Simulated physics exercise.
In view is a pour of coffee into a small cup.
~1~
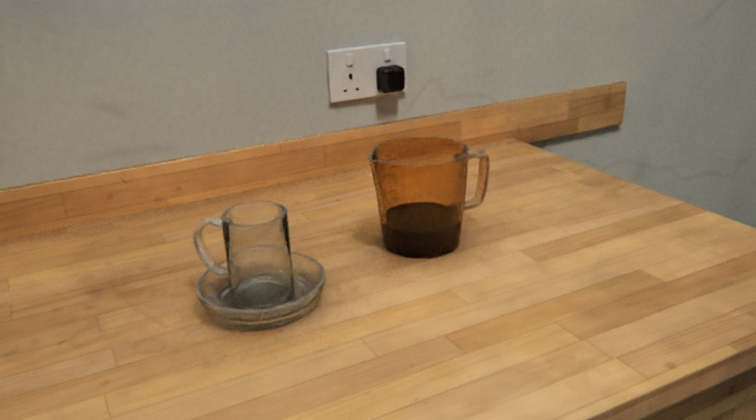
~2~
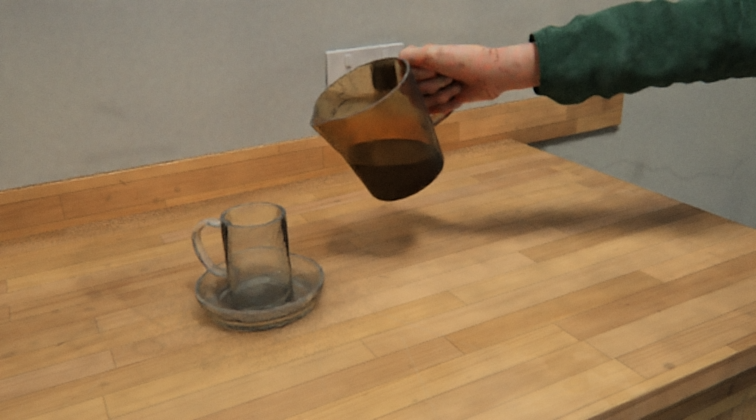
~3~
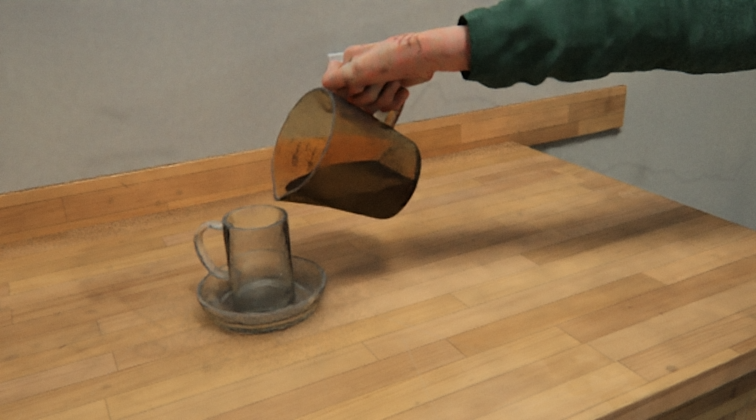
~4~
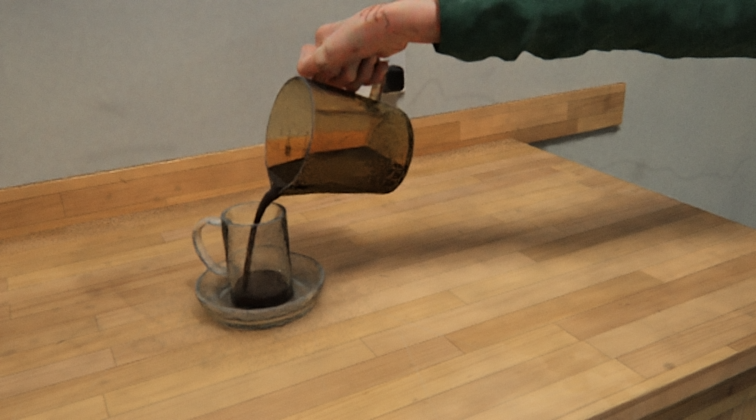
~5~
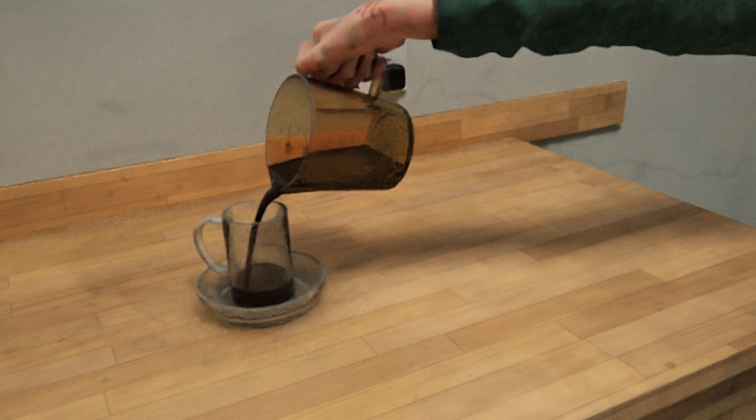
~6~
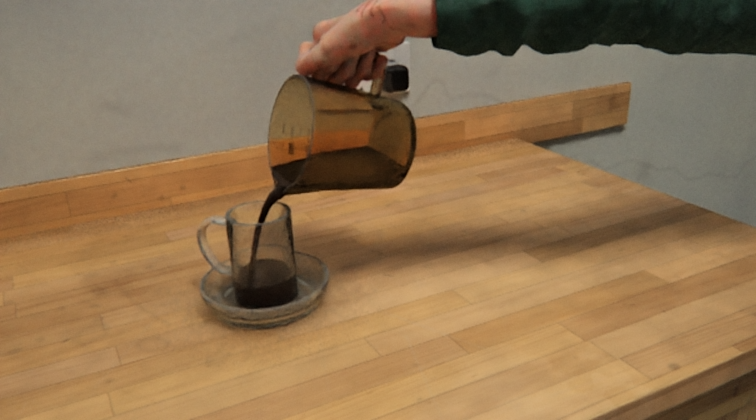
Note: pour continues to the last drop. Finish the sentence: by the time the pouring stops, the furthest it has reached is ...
The furthest it reaches is the cup.
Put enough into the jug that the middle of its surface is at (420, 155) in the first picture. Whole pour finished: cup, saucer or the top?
Result: Overflow onto the top.
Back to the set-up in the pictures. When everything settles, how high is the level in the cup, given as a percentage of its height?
Level reading: Near 75 %.
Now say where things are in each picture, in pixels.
In the first frame, nothing is moving yet; jug (421, 194) about a quarter full; cup (259, 253) empty; saucer (284, 311) dry.
In the second frame, the jug is picked up; jug (383, 130) tipped 25° with all of its load; cup (257, 254) empty.
In the third frame, the jug leans over the cup; jug (347, 160) tipped 60° with all of its load; cup (259, 257) empty.
In the fourth frame, the coffee is flowing; jug (338, 142) tipped 70° with nearly all of its load; cup nearly empty, surface at (261, 284).
In the fifth frame, the coffee is flowing; jug (338, 139) tipped 70° with about three quarters of its load; cup (259, 251) nearly empty.
In the sixth frame, the coffee is flowing; jug (340, 138) tipped 75° with about three quarters of its load; cup about a quarter full, surface at (265, 274); saucer (287, 310) dry.
Next, the cup is about half full; the saucer is dry.
After that, the cup is about two thirds full; the saucer is dry.
Finally, the cup is about three quarters full; the saucer is dry.
